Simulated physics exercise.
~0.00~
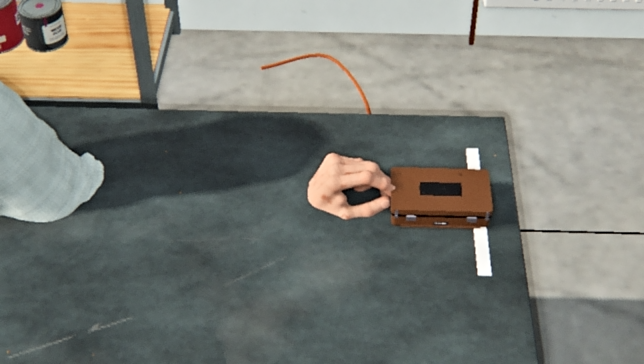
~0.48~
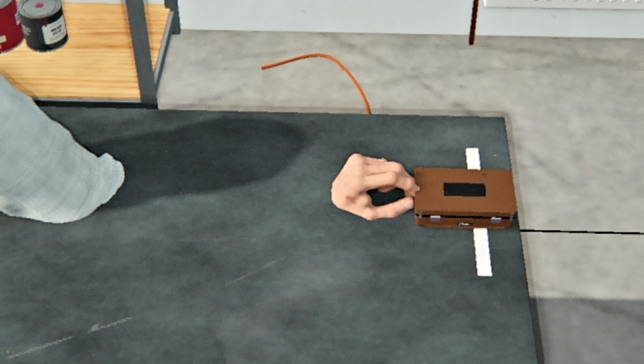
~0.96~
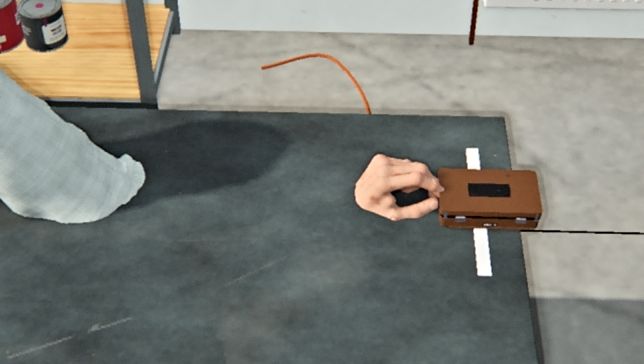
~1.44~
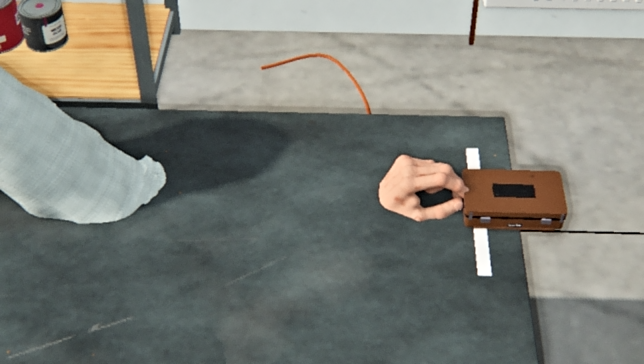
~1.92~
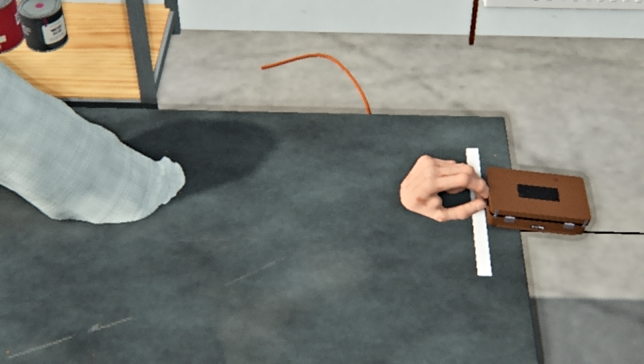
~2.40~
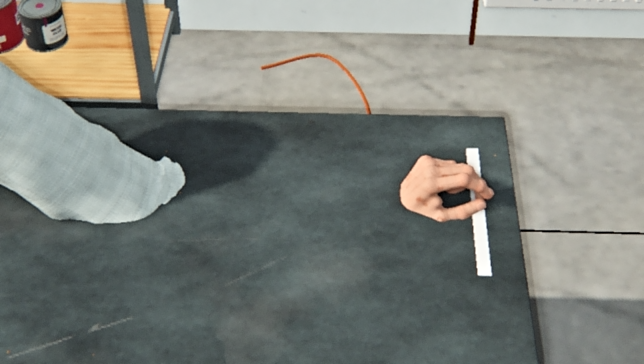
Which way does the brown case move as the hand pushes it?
The brown case moves to the right, across the white tape and toward the table's edge.
